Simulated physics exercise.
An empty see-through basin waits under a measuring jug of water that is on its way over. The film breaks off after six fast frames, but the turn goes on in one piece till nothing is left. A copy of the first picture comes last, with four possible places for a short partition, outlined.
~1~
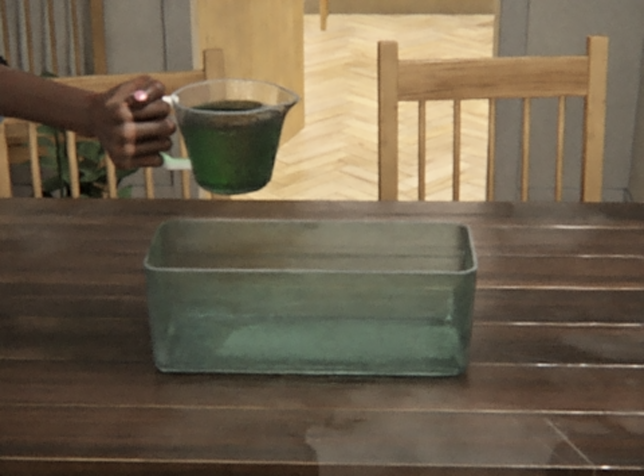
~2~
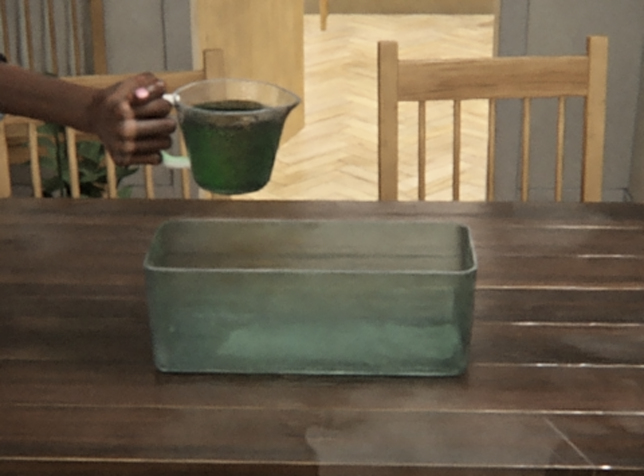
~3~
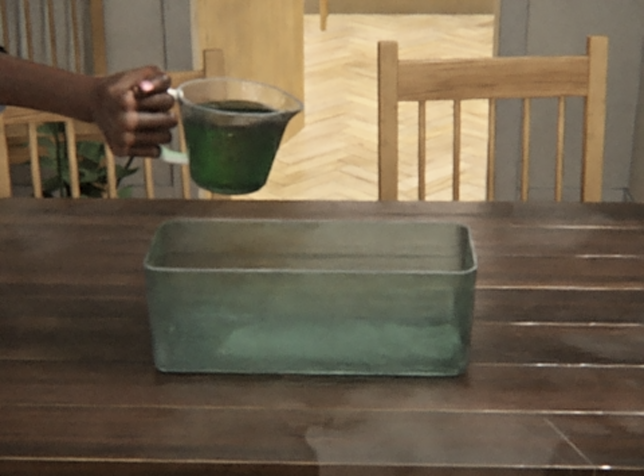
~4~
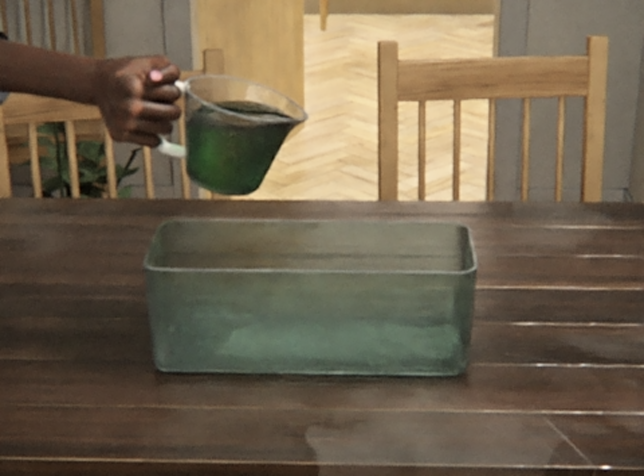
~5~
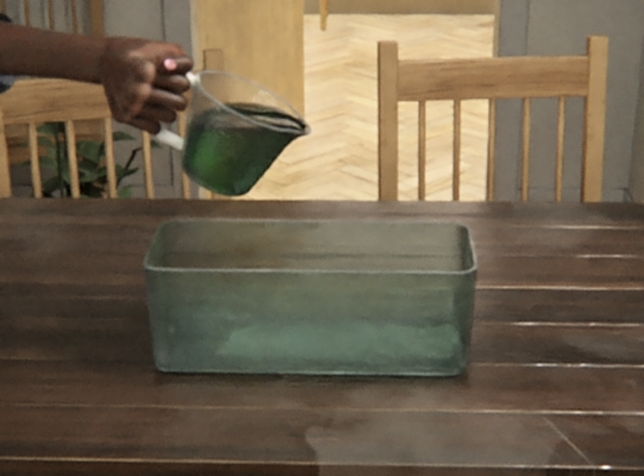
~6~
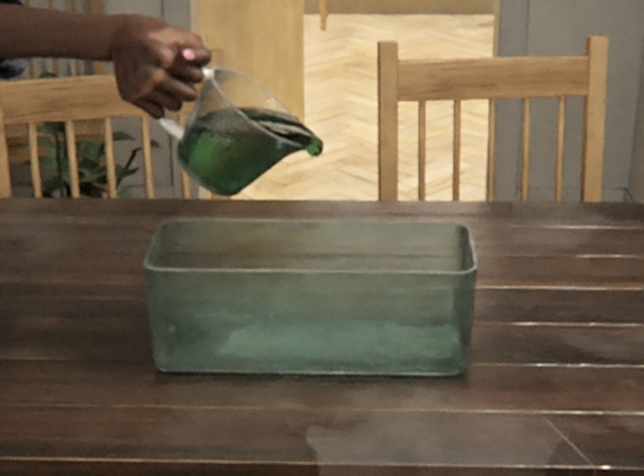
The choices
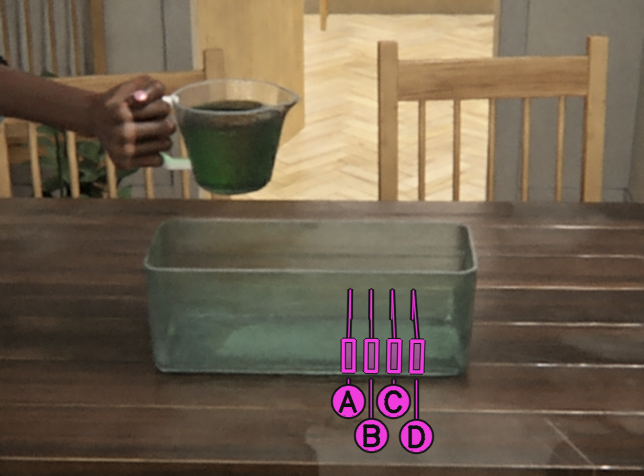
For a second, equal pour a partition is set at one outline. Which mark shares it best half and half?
Take A.
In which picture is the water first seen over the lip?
In picture 6.
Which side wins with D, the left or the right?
The left one.
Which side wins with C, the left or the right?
The left side.
On the marked copy, A at (348, 379); B at (371, 379); C at (393, 379); D at (416, 380).
Choosing A, about 46 % ends left of the wall and 54 % right of it.
Choosing B, about 84 % ends left of the wall and 15 % right of it.
Choosing C, about 92 % ends left of the wall and 6 % right of it.
Choosing D, about 91 % ends left of the wall and 8 % right of it.
